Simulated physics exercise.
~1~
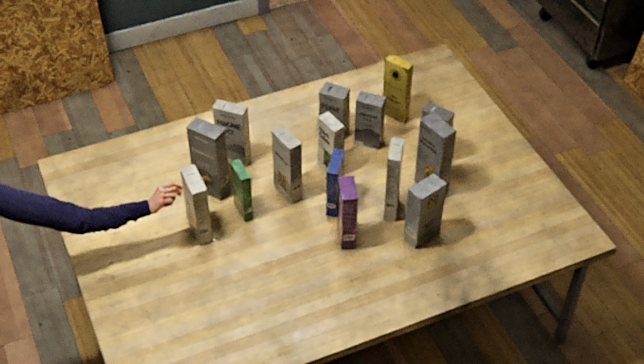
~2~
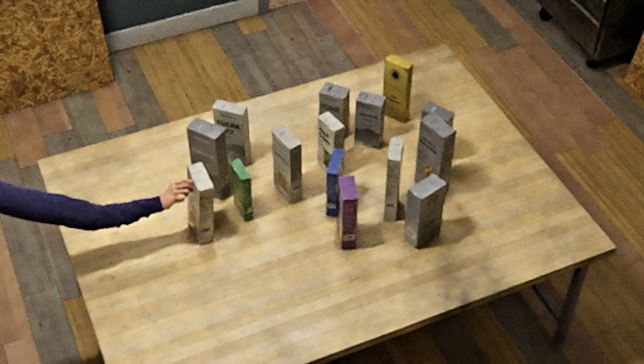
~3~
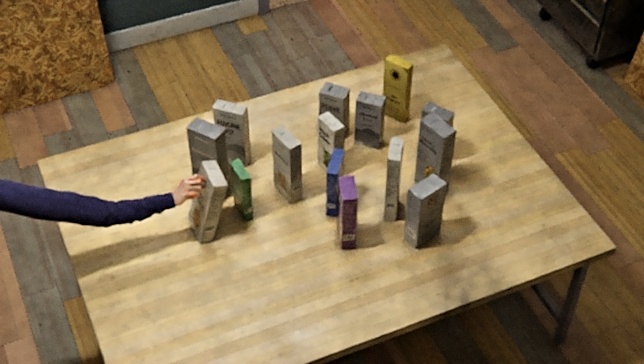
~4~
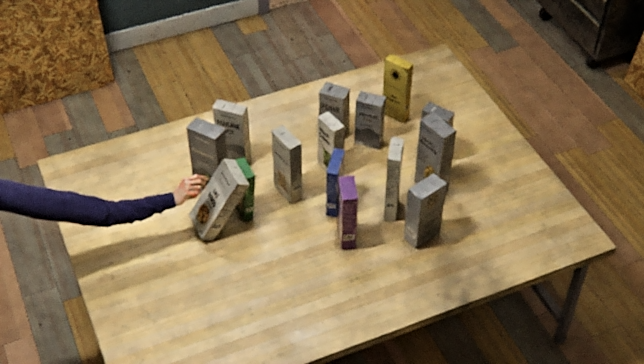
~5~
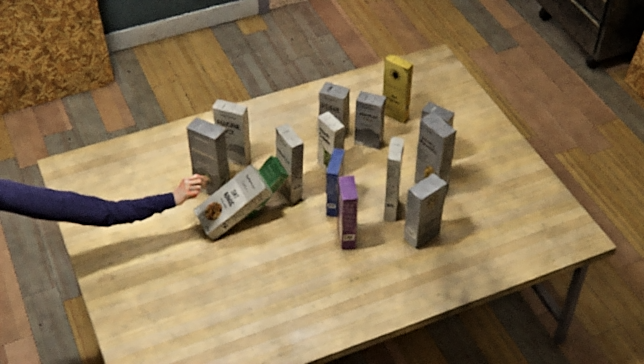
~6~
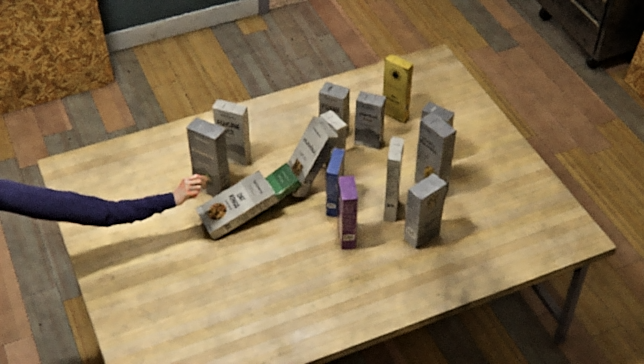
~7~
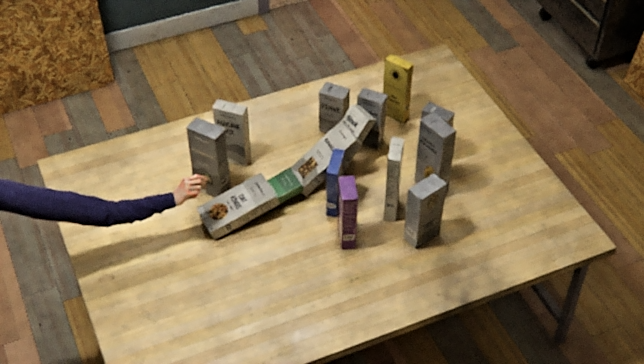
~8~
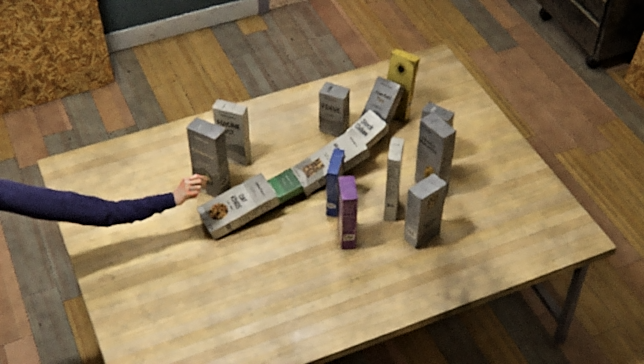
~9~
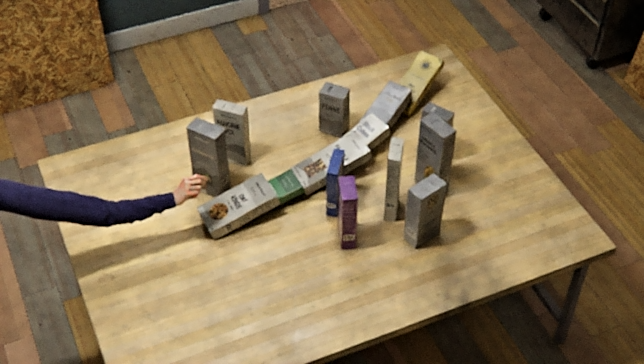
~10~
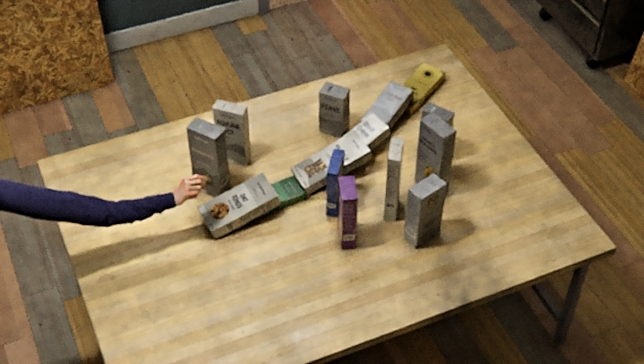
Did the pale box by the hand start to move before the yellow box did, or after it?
It started to move before the yellow box. The pale box tipped as the hand pushed it, and the yellow one only began to lean once the boxes between them had been toppling.
